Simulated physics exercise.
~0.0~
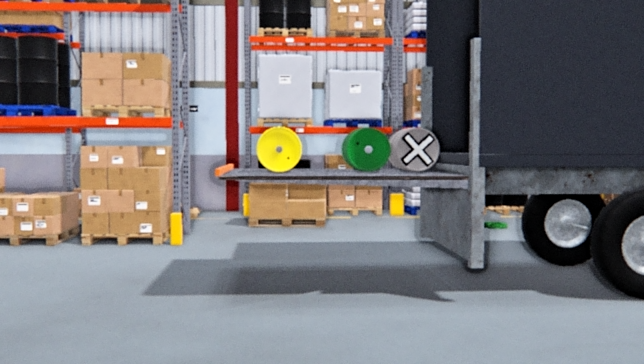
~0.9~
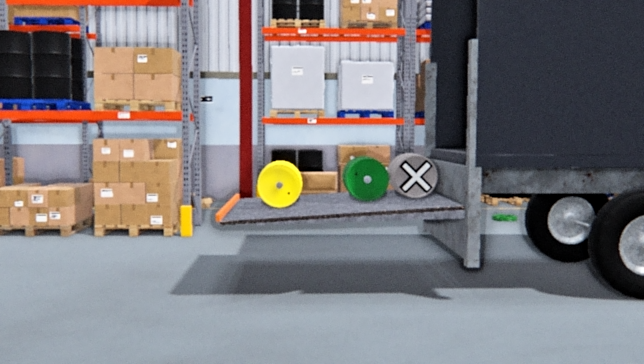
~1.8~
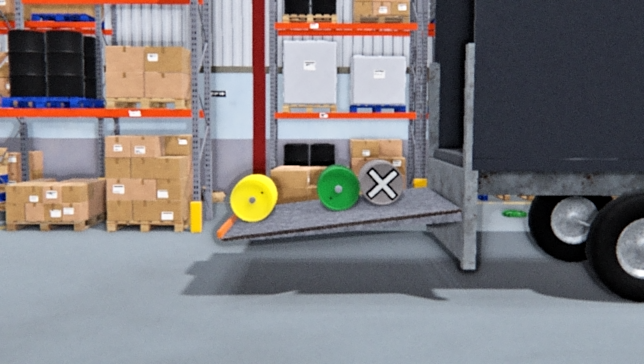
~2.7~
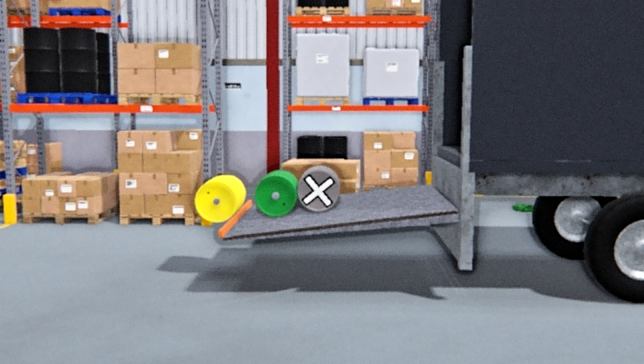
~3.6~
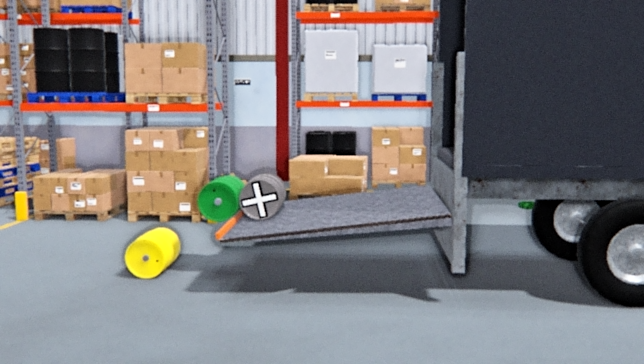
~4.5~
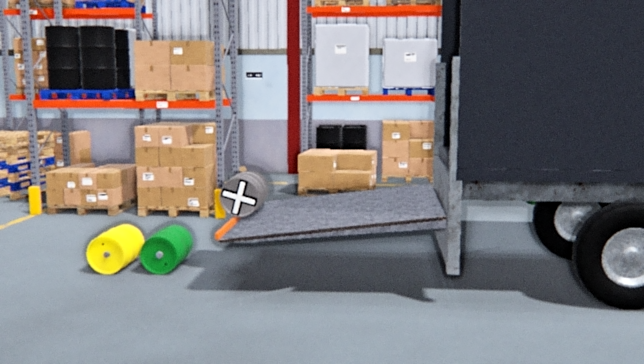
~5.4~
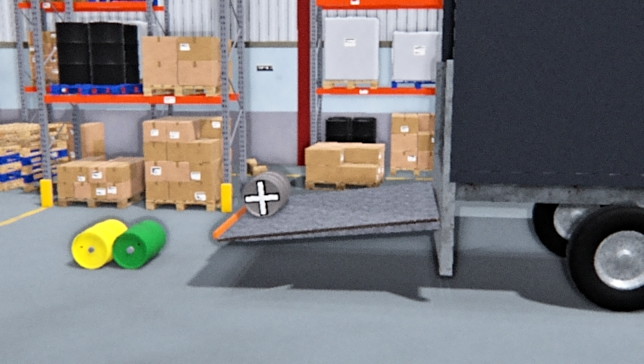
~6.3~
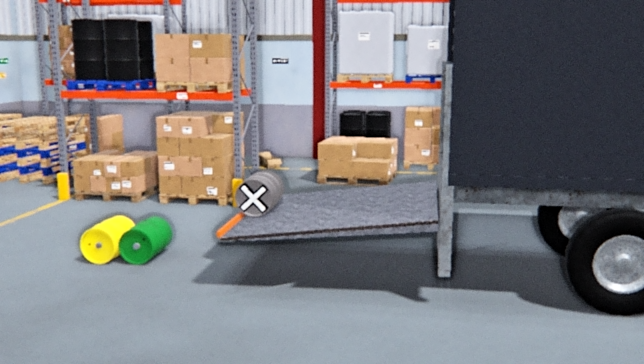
In a warehouse, yellow and green kegs roll off a tilted tail-lift; the crossed one stays.
